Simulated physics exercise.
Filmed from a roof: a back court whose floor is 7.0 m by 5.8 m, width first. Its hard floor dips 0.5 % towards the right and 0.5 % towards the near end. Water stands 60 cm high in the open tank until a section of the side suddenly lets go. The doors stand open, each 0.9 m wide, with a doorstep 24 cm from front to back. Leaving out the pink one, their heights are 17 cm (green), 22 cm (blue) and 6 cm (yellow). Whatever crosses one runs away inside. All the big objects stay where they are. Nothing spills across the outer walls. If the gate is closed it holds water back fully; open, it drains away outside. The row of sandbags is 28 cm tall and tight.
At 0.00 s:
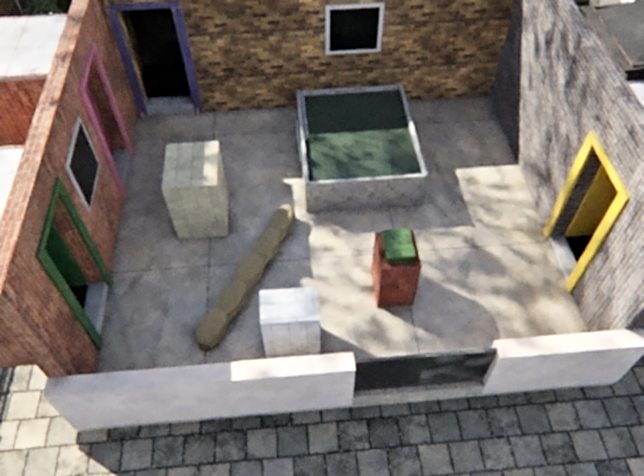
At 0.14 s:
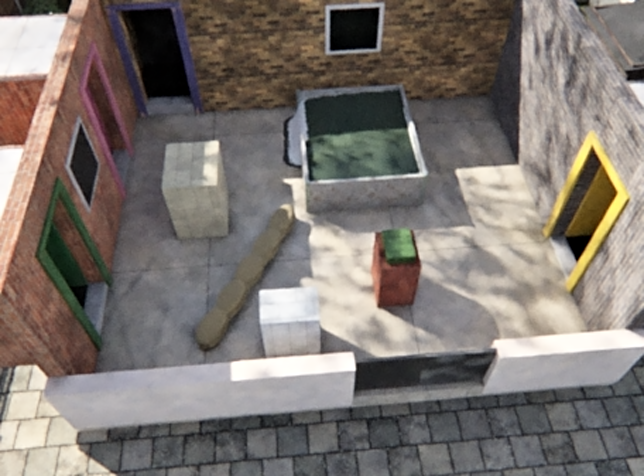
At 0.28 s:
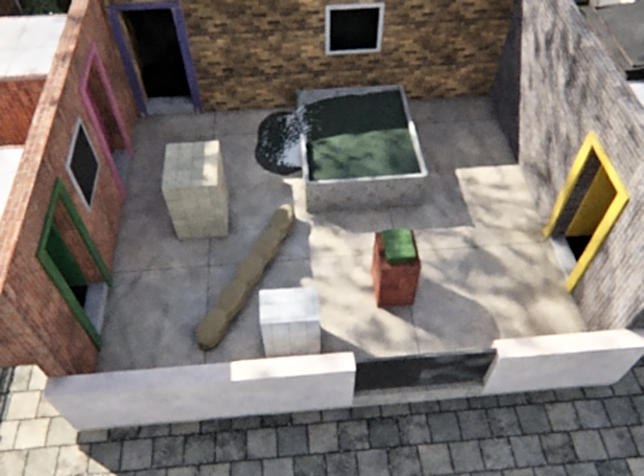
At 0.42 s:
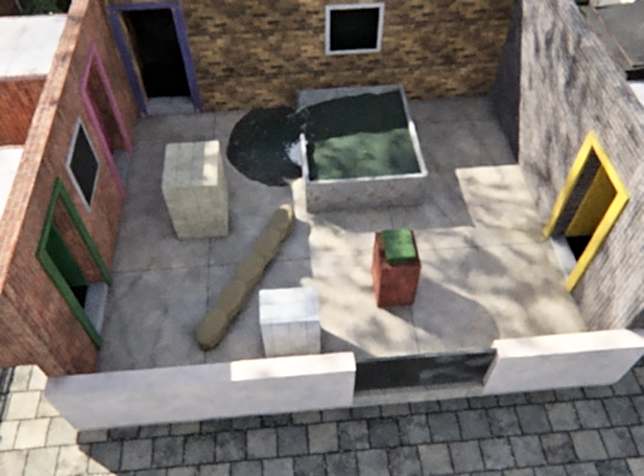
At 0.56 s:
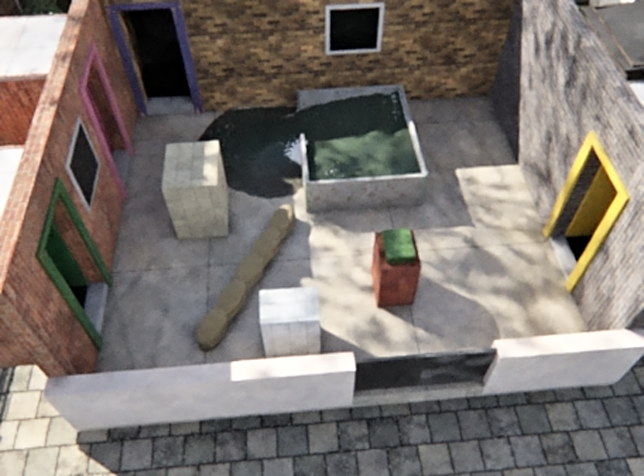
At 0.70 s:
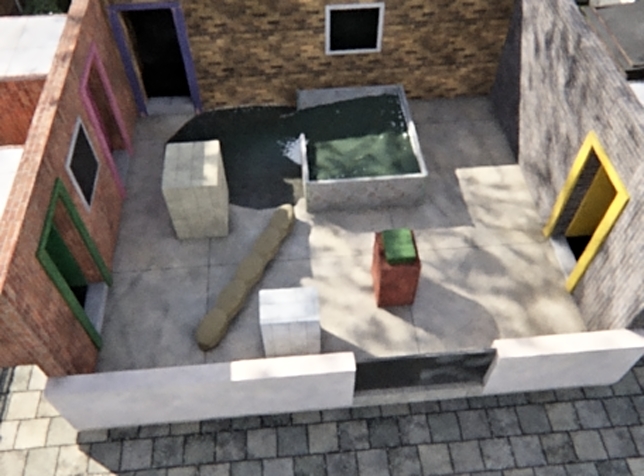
At the start, still green water fills an open tank in a walled courtyard with coloured doorways. Water then pours out through the tank's left side, forming a small dark puddle on the floor. The puddle spreads leftward across the paving and passes behind the tall pale block.
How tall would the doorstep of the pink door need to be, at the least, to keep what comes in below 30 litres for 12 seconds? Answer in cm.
About 21 cm.
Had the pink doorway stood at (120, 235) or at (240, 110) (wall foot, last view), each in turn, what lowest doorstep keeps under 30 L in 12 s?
About 8.5 and 16 cm.
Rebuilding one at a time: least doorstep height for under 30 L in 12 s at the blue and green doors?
About 23 cm at blue and 9.5 cm at green.
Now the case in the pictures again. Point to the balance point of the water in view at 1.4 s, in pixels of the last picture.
At about (309, 154).
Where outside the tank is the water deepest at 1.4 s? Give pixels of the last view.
At about (137, 117).
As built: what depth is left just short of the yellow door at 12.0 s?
About 8.5 cm.
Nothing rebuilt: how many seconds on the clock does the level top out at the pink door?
Around 2.2 s.
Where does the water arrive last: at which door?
It is the yellow one.
After 1.4 s water covers 20 % of the floor, deepest (42 cm) near (137, 117); 22 cm at the pink door, 0 litres in over its 19 cm doorstep.
After 3.0 s water covers 35 % of the floor, deepest (32 cm) near (145, 128); 25 cm at the pink door, 33 litres in over its 19 cm doorstep.
After 12.0 s water covers 95 % of the floor, deepest (12 cm) near (265, 351); 9 cm at the pink door, 47 litres in over its 19 cm doorstep.
At the pink door as built, the water arrived by 1.1 s and peaked near 31 cm at 2.2 s.
With a doorstep of 16.5 cm, 80 litres would have come in within the 12 s; with 22.5 cm, 19 litres. So under 30 litres takes about 21 cm.
